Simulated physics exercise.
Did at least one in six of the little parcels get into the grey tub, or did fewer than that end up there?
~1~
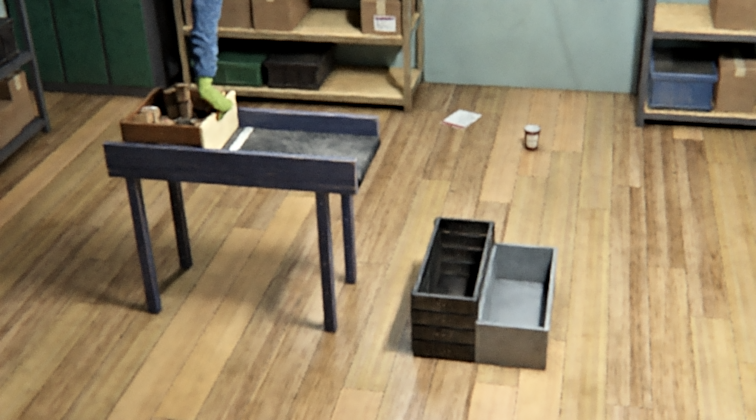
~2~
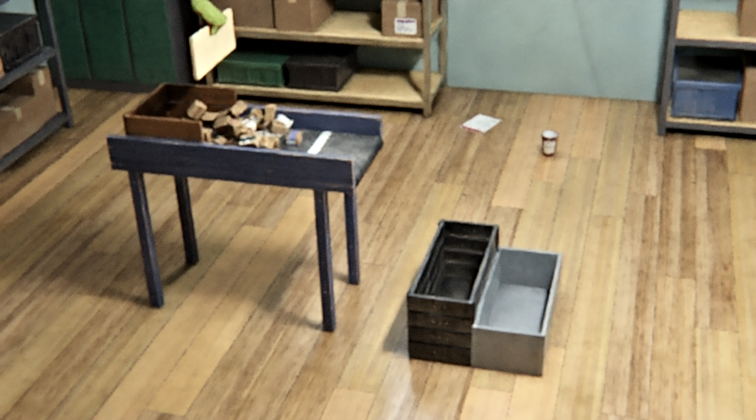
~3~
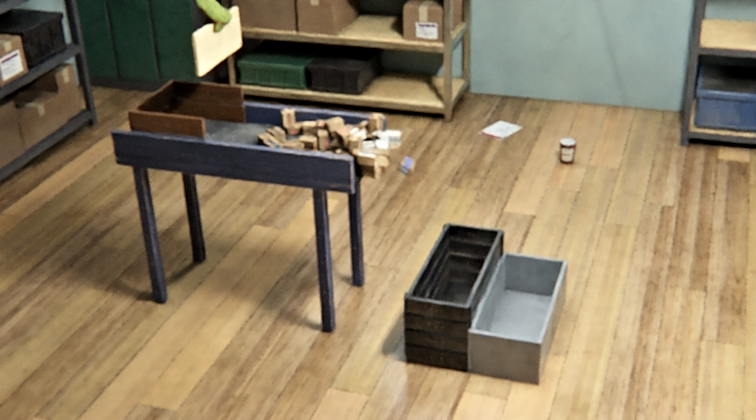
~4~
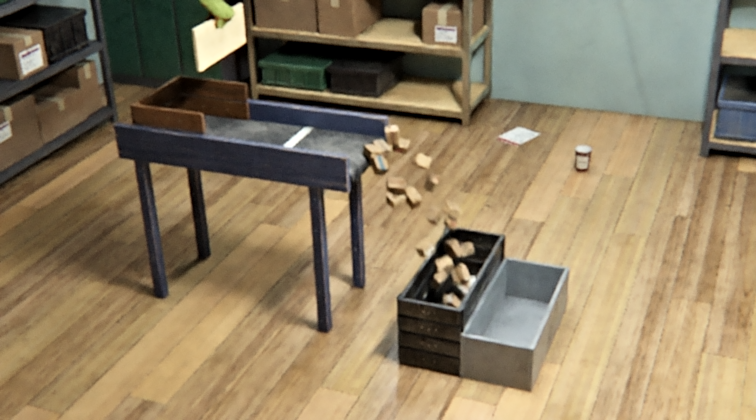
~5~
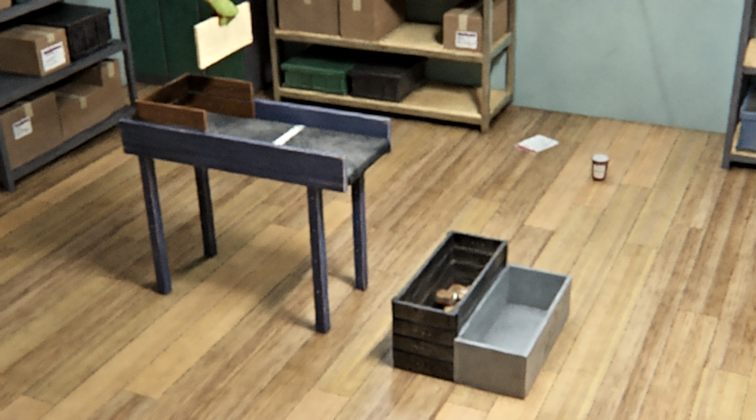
Fewer than one in six of the little parcels ended up in the grey tub. It was still empty at the end, as they had dropped into the black tub instead.
